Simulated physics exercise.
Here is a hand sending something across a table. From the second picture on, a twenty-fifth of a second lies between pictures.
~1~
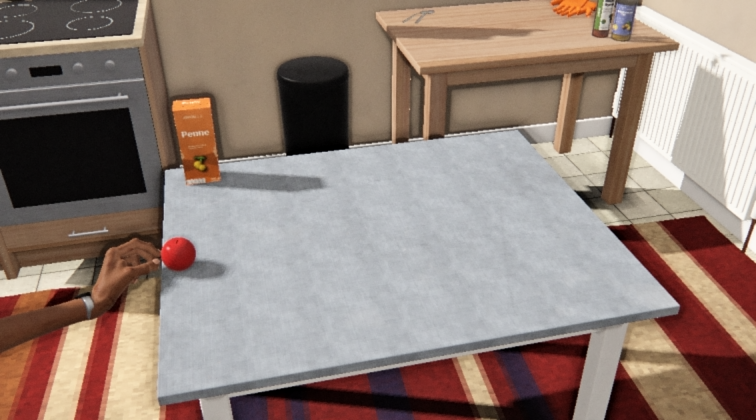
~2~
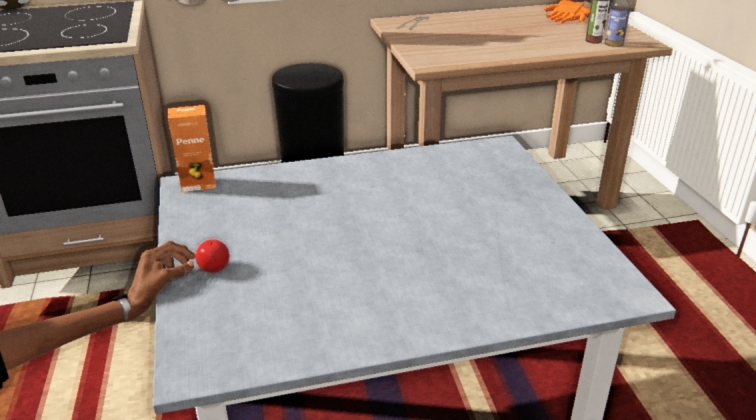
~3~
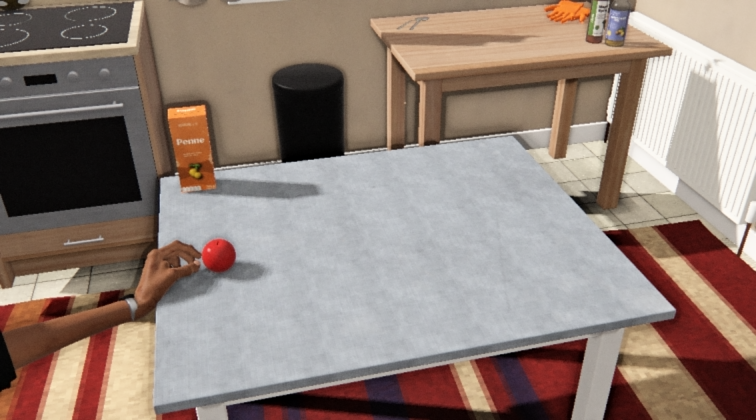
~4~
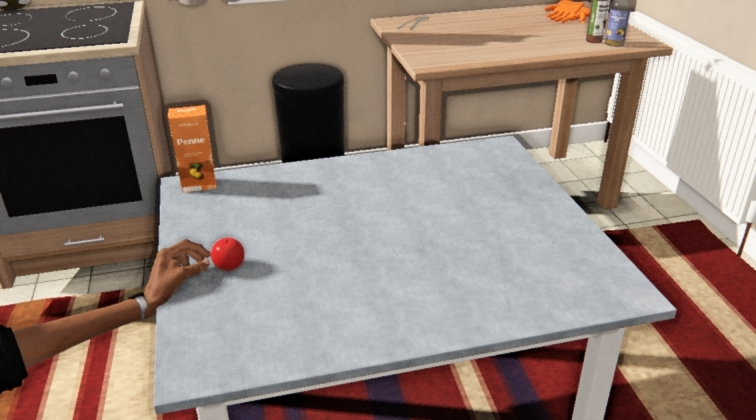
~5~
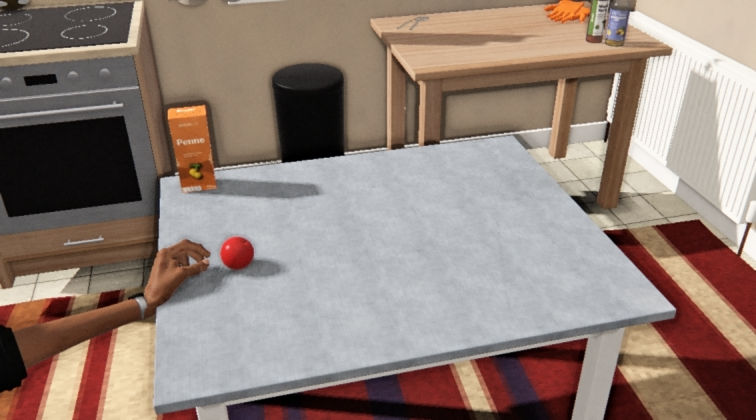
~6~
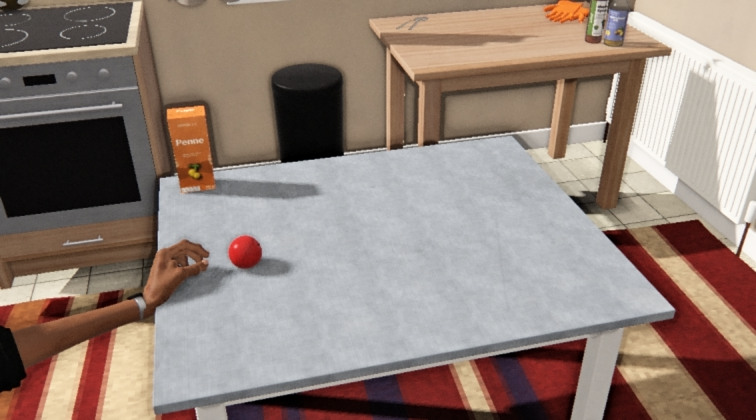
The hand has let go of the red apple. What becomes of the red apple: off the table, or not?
The red apple remains on top.
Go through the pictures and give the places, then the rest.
In the first picture, under the hand; red apple (179, 255).
In the second picture, under the hand; red apple (212, 257).
In the third picture, under the hand; red apple (219, 256).
In the fourth picture, red apple (228, 255).
In the fifth picture, red apple (237, 253) shifted a little.
In the sixth picture, red apple (245, 252) shifted a little.
Then, 0.10 s on from there, red apple shifted about its own width near (265, 249).
Then, 0.20 s on from there, red apple shifted well along near (281, 247).
Then, 0.30 s on from there, red apple shifted well along near (295, 245).
Then, 0.60 s on from there, red apple shifted well along near (315, 242).
In the end, moved from the start, red apple. At the end, from the last picture's camera, red apple near (316, 242).
